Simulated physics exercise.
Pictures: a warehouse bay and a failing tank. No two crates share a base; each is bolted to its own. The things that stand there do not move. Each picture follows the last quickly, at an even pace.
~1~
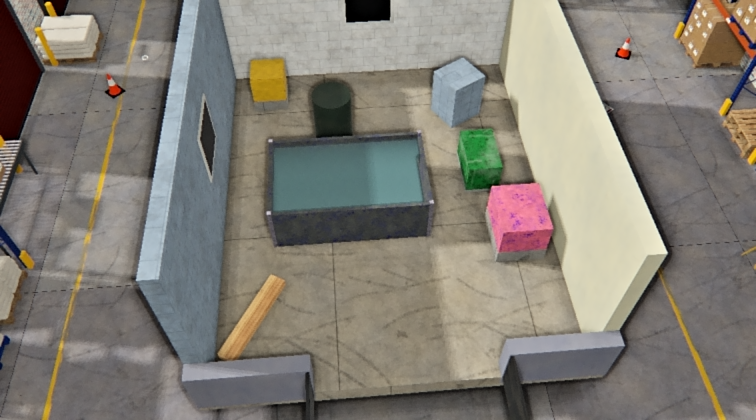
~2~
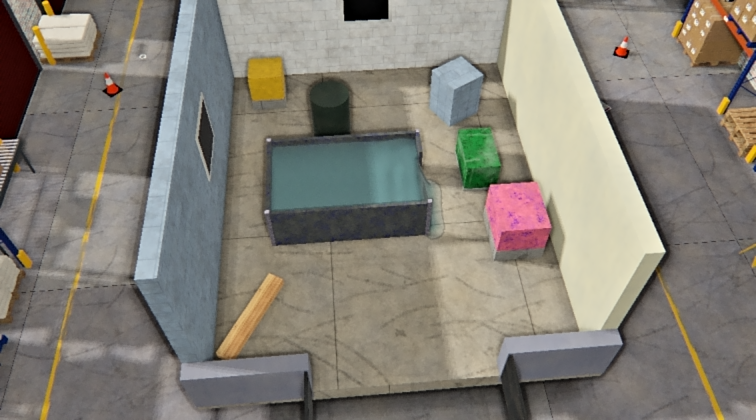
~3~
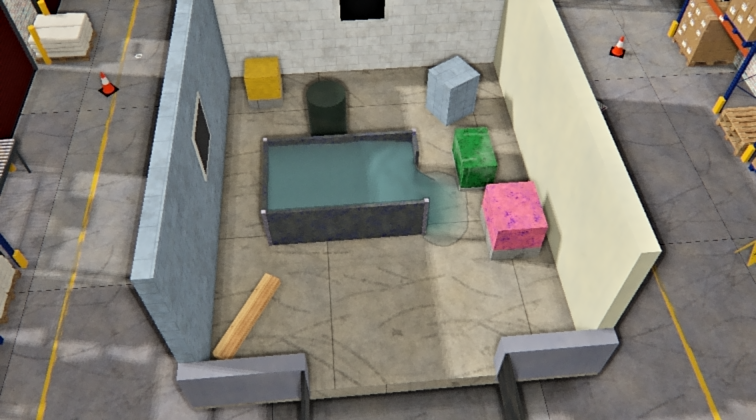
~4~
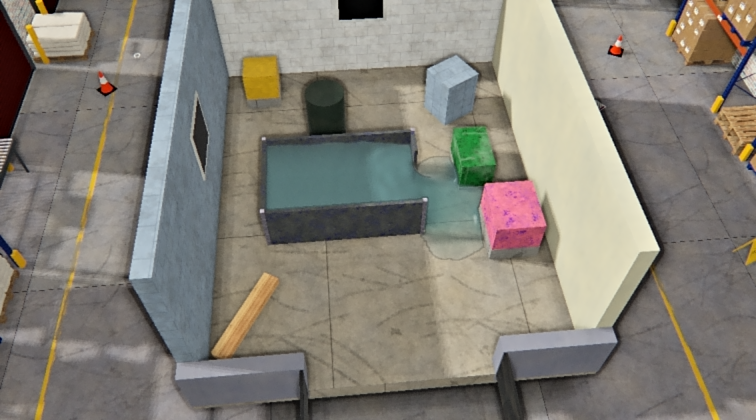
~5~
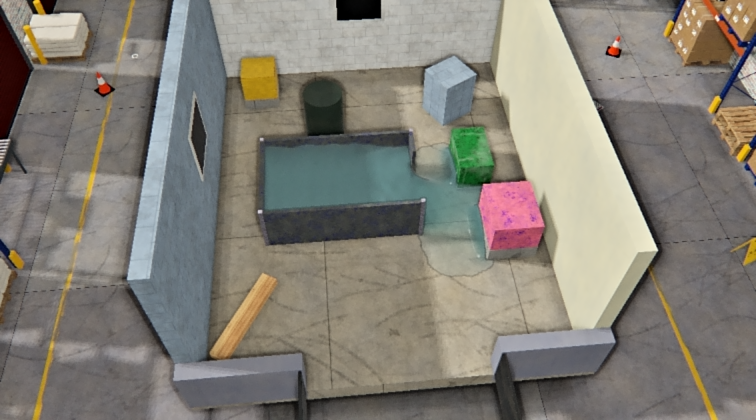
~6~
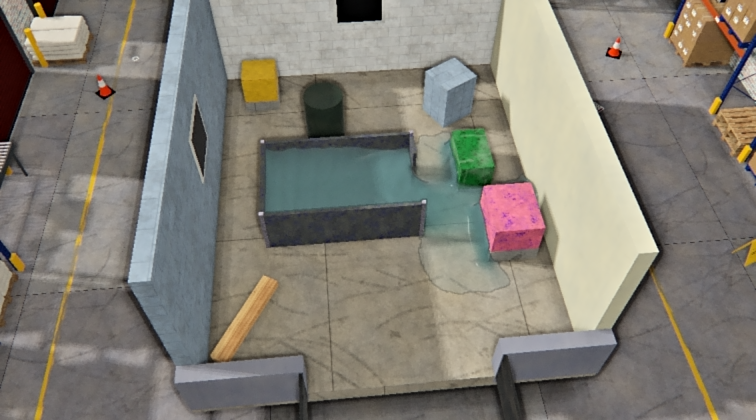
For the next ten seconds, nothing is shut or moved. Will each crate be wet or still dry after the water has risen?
Result: The green crate will be reached, the pink crate will be reached, the yellow crate will not be reached.
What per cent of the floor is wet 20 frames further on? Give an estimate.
That comes to about 60 per cent.
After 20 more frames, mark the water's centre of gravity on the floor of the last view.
Centre point: Around (413, 200).
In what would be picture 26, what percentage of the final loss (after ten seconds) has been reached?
By my reckoning, 30 %.
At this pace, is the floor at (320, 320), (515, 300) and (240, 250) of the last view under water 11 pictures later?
Taking the three spots one by one, I'd call them clear, drenched and clear.
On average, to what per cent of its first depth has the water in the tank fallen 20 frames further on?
Roughly 34 %.
A moment on, water covers 30 % of the floor; the green crate water round its plinth, the pink crate water round its plinth, the yellow crate not reached.
Next, water covers 50 % of the floor; the green crate water round its plinth, the pink crate water round its plinth, the yellow crate not reached.
Then, water covers 60 % of the floor; the green crate water round its plinth, the pink crate water round its plinth, the yellow crate water round its plinth.
Later, water covers 85 % of the floor; the green crate water round its plinth, the pink crate water round its plinth, the yellow crate water round its plinth.
In the end, water covers 100 % of the floor; the green crate was topped, the pink crate was topped, the yellow crate stayed above the water.
